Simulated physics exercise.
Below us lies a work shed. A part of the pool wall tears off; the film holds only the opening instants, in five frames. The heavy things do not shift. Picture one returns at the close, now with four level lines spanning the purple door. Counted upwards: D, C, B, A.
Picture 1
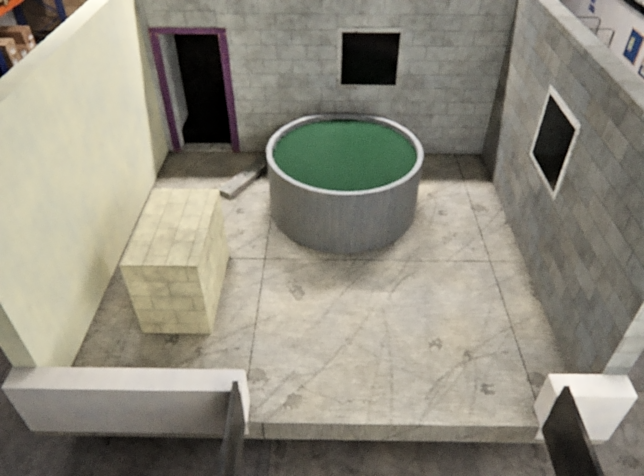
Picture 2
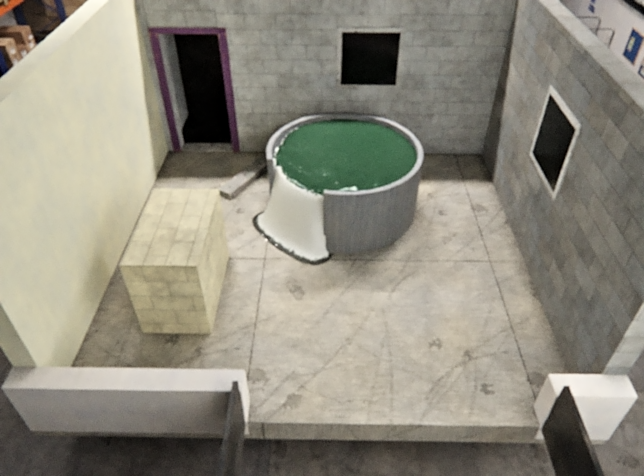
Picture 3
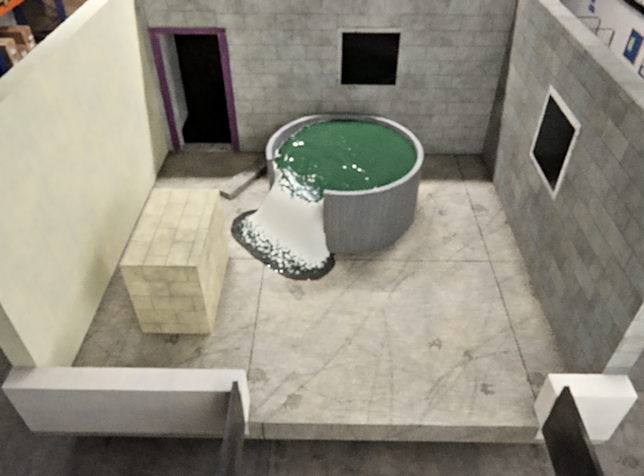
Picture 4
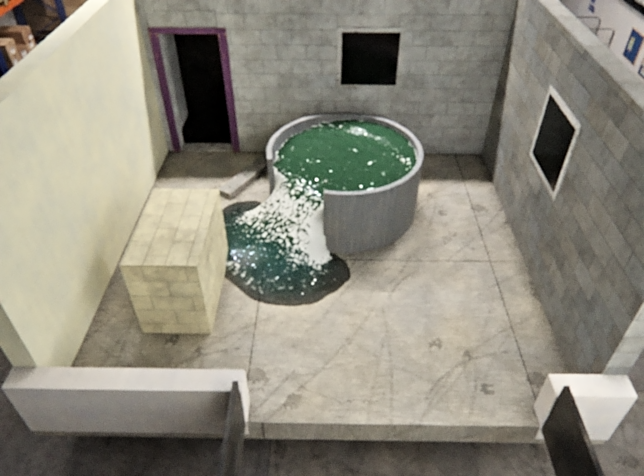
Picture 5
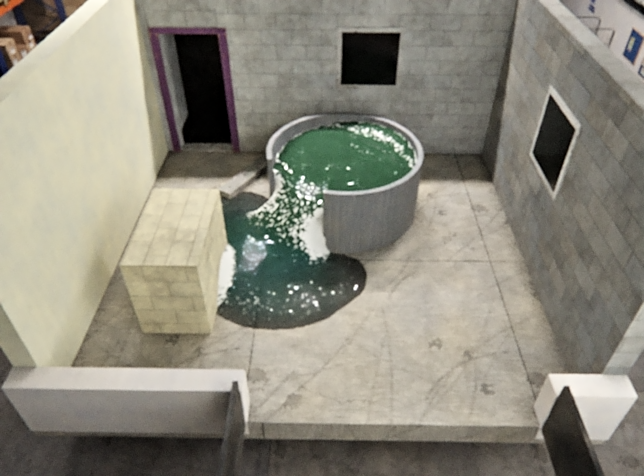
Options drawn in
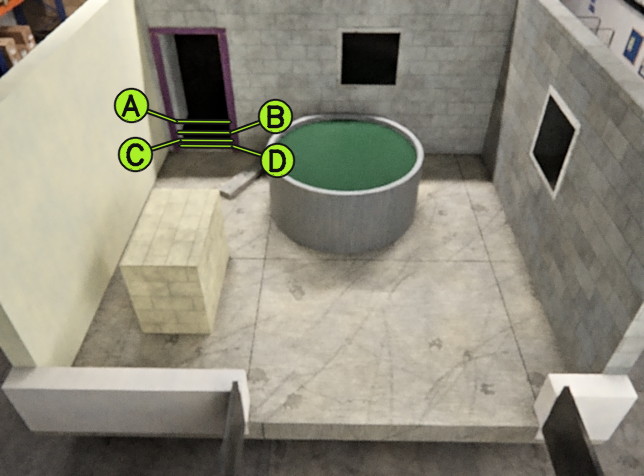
Work shed with green water pouring from the left side of a round grey pool, foaming and spreading across the floor.
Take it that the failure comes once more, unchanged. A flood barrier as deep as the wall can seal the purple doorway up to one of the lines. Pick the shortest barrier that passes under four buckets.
That is height C.
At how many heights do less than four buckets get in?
Three of them.
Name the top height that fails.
Height D.
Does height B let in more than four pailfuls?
No.
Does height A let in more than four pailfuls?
No, not at all.
On the marked copy, A at (202, 121); B at (204, 132); C at (205, 140); D at (206, 146); from the bottom up D, C, B, A.
Choosing A, nothing gets over.
Choosing B, nothing gets over.
Choosing C, a bucket or two gets in.
Choosing D, some 20 bucketfuls get in.
